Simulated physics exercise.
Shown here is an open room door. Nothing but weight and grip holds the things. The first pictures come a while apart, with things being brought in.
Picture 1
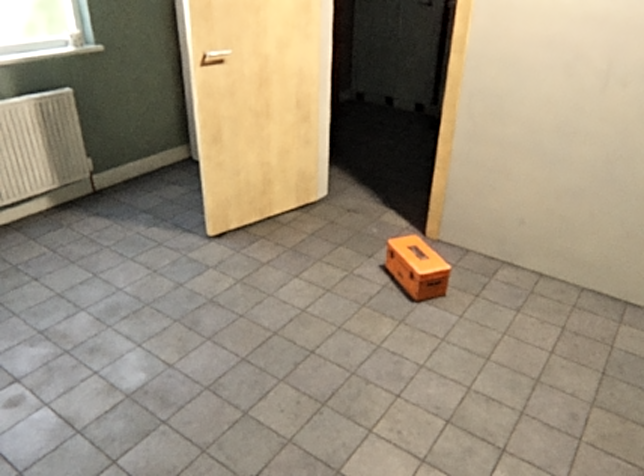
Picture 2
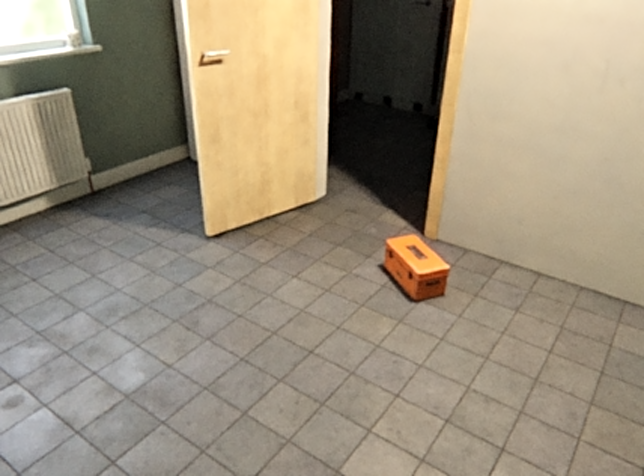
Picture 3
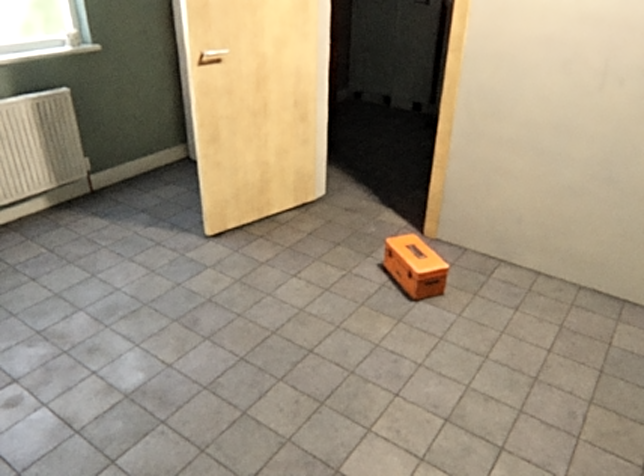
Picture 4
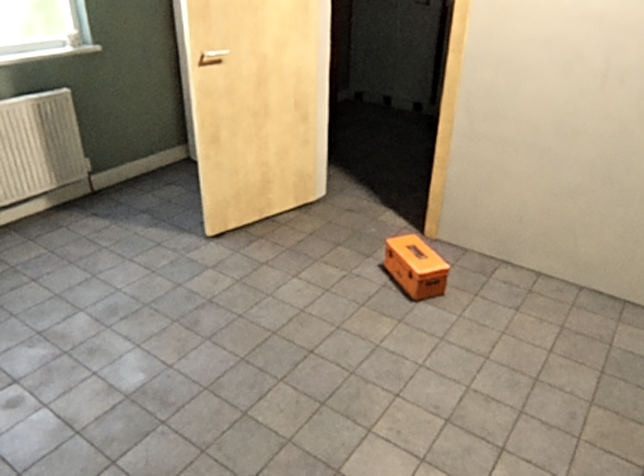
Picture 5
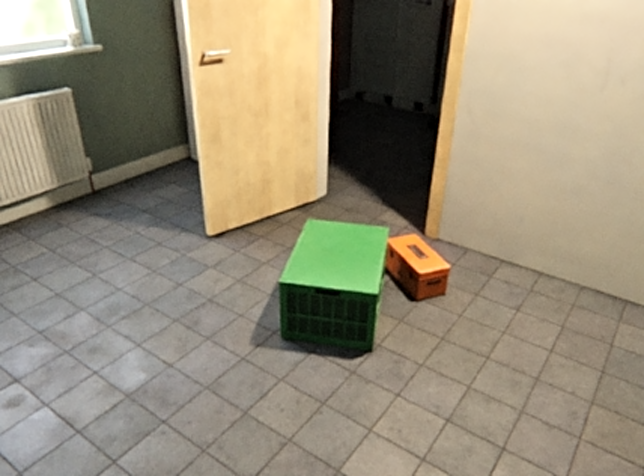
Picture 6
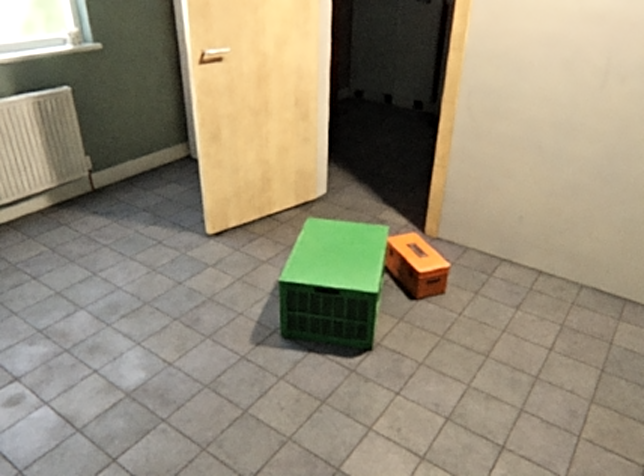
Wooden door standing wide open and still above a grey tiled floor, an orange toolbox nearby, then a green chest appearing beside it.
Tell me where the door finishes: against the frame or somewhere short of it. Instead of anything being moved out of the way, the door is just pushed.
The door's path stays clear.
Then, 0.70 s on from there, door at 89°.
Then, 1.40 s on from there, door at 59°.
Then, 1.90 s on from there, door at 37°.
Then, 2.50 s on from there, door at 10°.
In the end, door at 0°; both unmoved. At the end, from the last picture's camera, green chest near (338, 278).
